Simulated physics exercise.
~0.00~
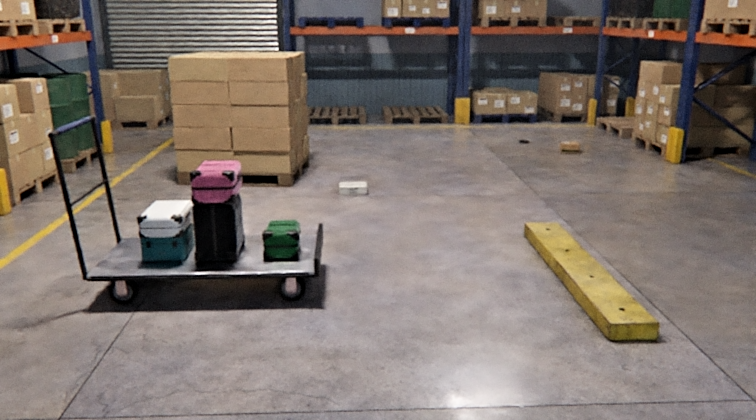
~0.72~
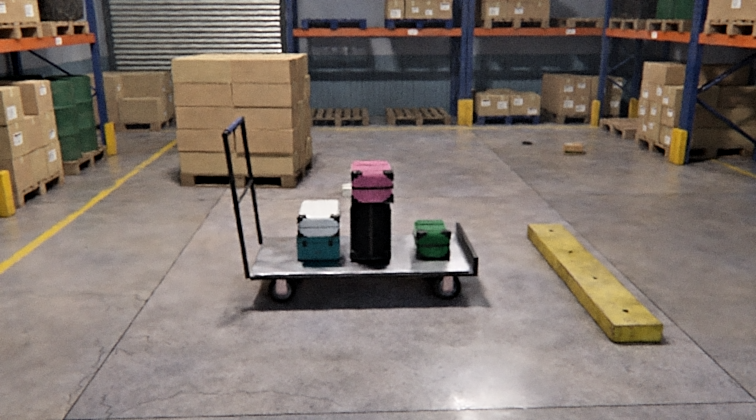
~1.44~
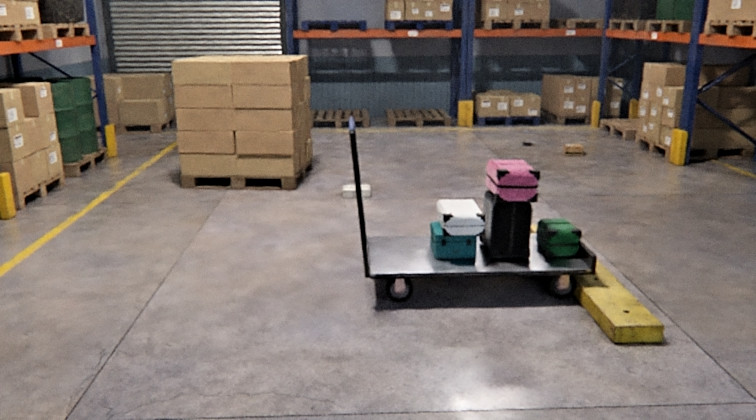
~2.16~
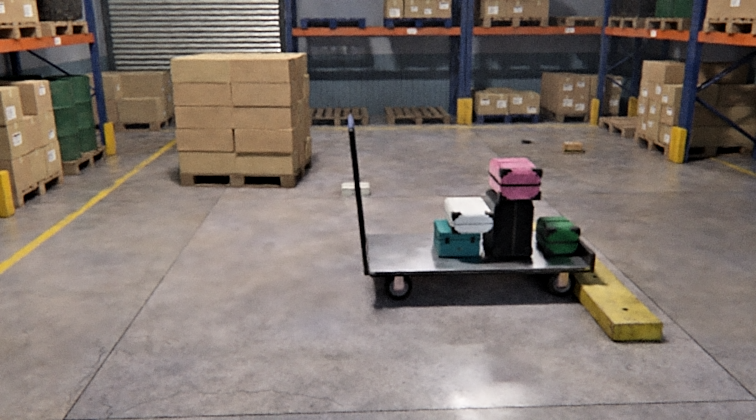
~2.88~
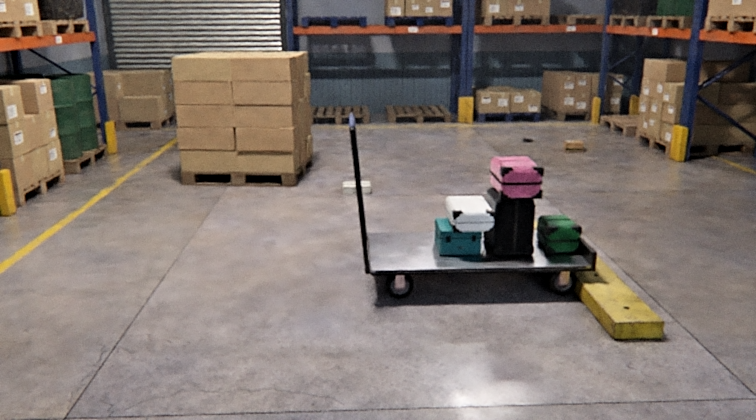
A flatbed trolley with an upright handle rolls to the right across a warehouse floor, heading for a yellow kerb. On its deck, a white suitcase sits on a teal toolbox, a pink suitcase lies on an upright black one, and a small green suitcase rests near the right end. The trolley reaches the kerb and stops there, staying level. The white suitcase slides a little to the right on top of the toolbox, ending up against the black suitcase. Everything then stays still, with the pink suitcase still perched on the black one and the whole load on the deck.
